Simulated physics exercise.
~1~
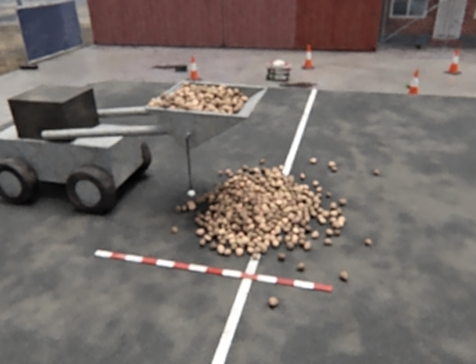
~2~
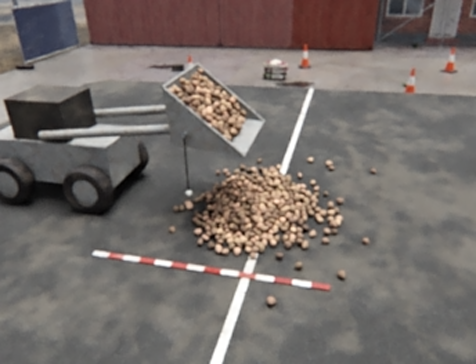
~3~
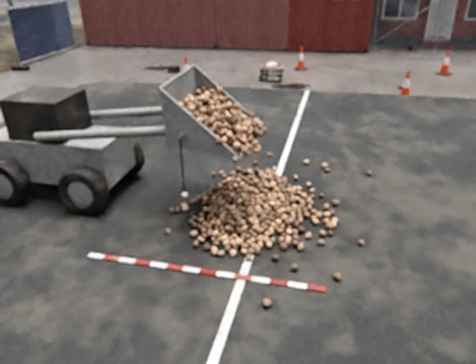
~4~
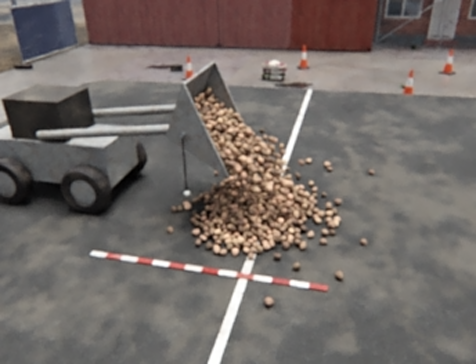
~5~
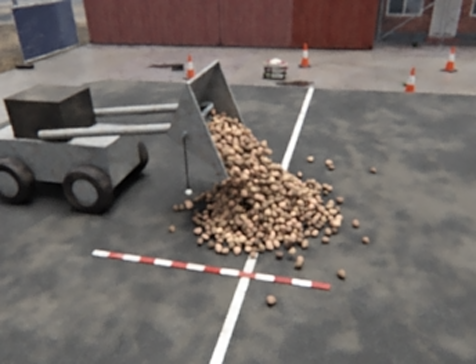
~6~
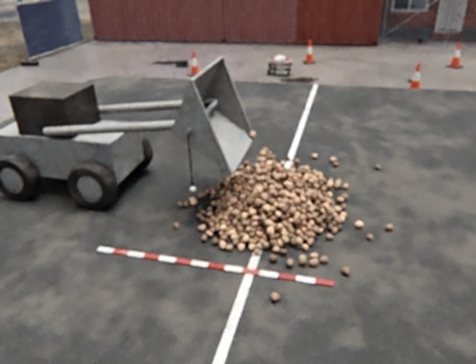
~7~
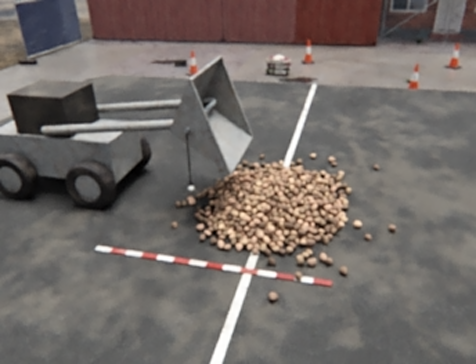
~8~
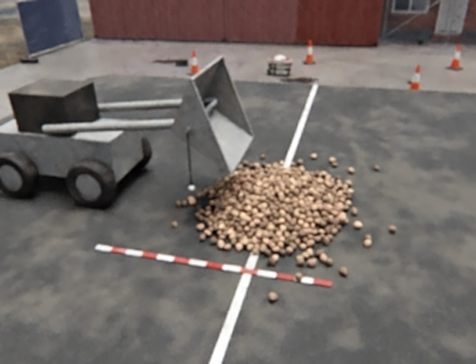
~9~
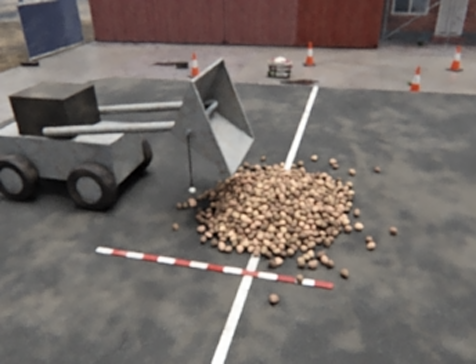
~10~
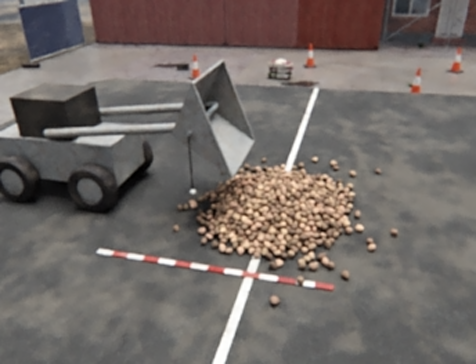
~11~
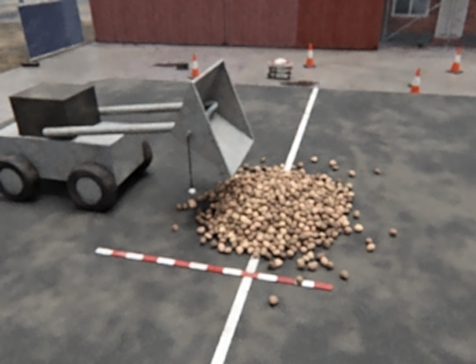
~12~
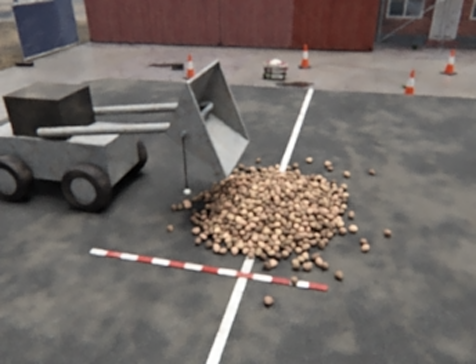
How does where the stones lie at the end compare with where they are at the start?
At the start the stones are split between the raised bucket and a pile on the ground, while at the end they all lie lower down on the ground, in one wider heap that spreads further right across the white line.
